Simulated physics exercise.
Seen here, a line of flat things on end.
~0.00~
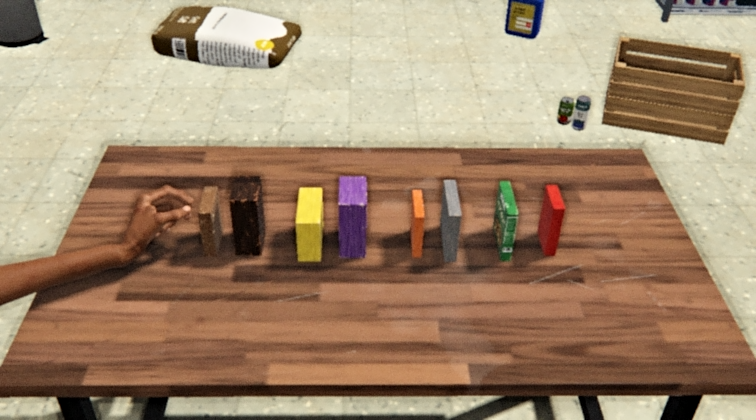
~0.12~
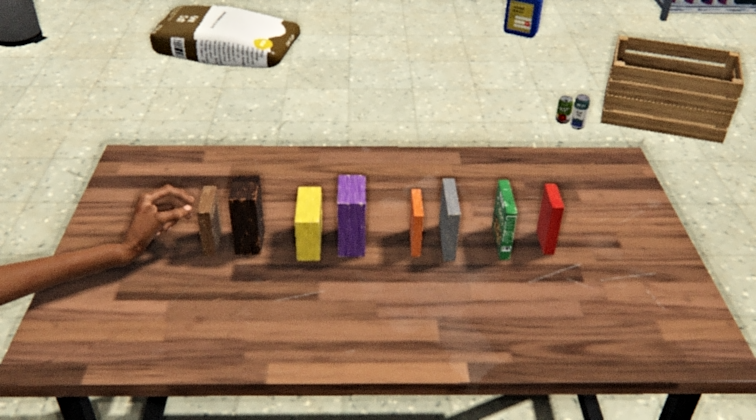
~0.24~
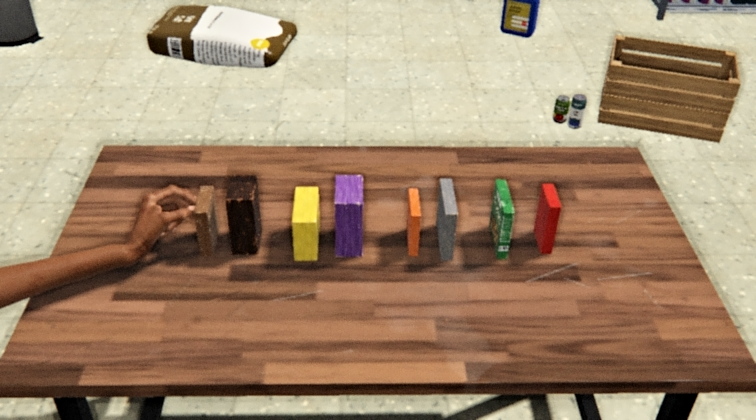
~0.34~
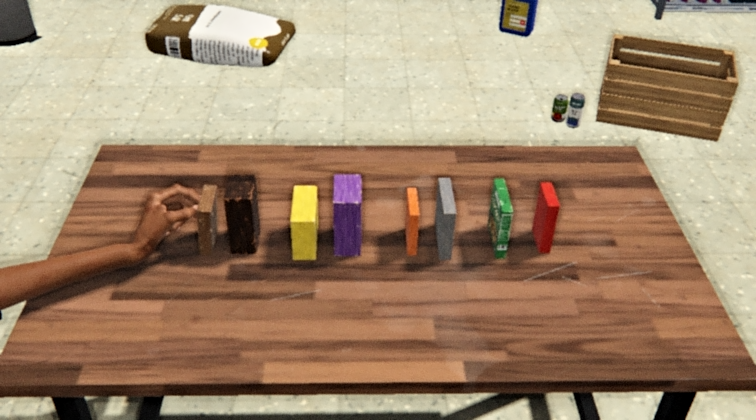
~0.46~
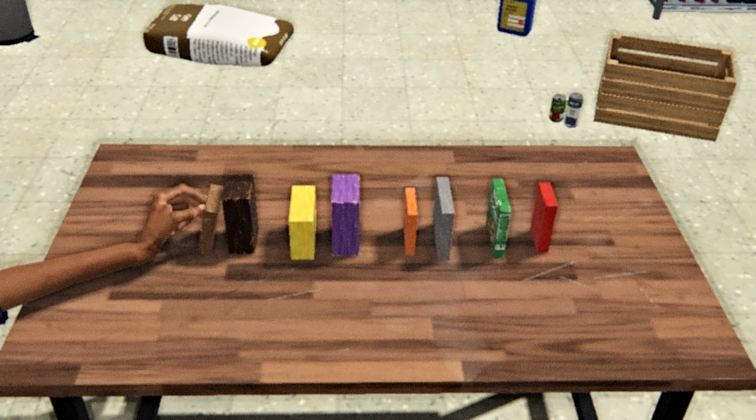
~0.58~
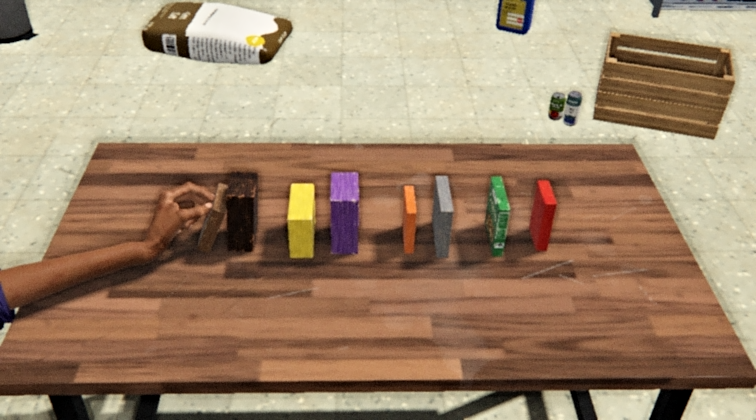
The clip shows a row of upright, flat blocks in various colours on a wooden table, as a hand at the left pushes the brown board at that end, tilting it rightward toward the black one while the others stay upright.
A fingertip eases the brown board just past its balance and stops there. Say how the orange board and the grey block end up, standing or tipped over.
The orange board keeps standing; the grey block keeps standing.
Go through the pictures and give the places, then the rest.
In the first picture, orange board (417, 224); grey block (450, 221).
In the second picture, black board (247, 216); yellow block (309, 224).
In the third picture, purple board (349, 216); green packet (501, 219).
In the fourth picture, brown board 5° over; black board (243, 215); yellow block (305, 223).
In the fifth picture, brown board 14° over; purple board (346, 215); green packet (498, 218).
In the sixth picture, brown board 23° over; orange board (409, 220); grey block (442, 217).
After 0.68 s, brown board 29° over; black board tipped 12° from how it was.
After 0.78 s, brown board 31° over; black board tipped 14° from how it was.
After 1.08 s, brown board 29° over; black board tipped 11° from how it was.
At rest (1.6 s), left askew, black board; the other 5 in place. Seen from the same camera at the end, orange board near (409, 220), grey block near (442, 217).
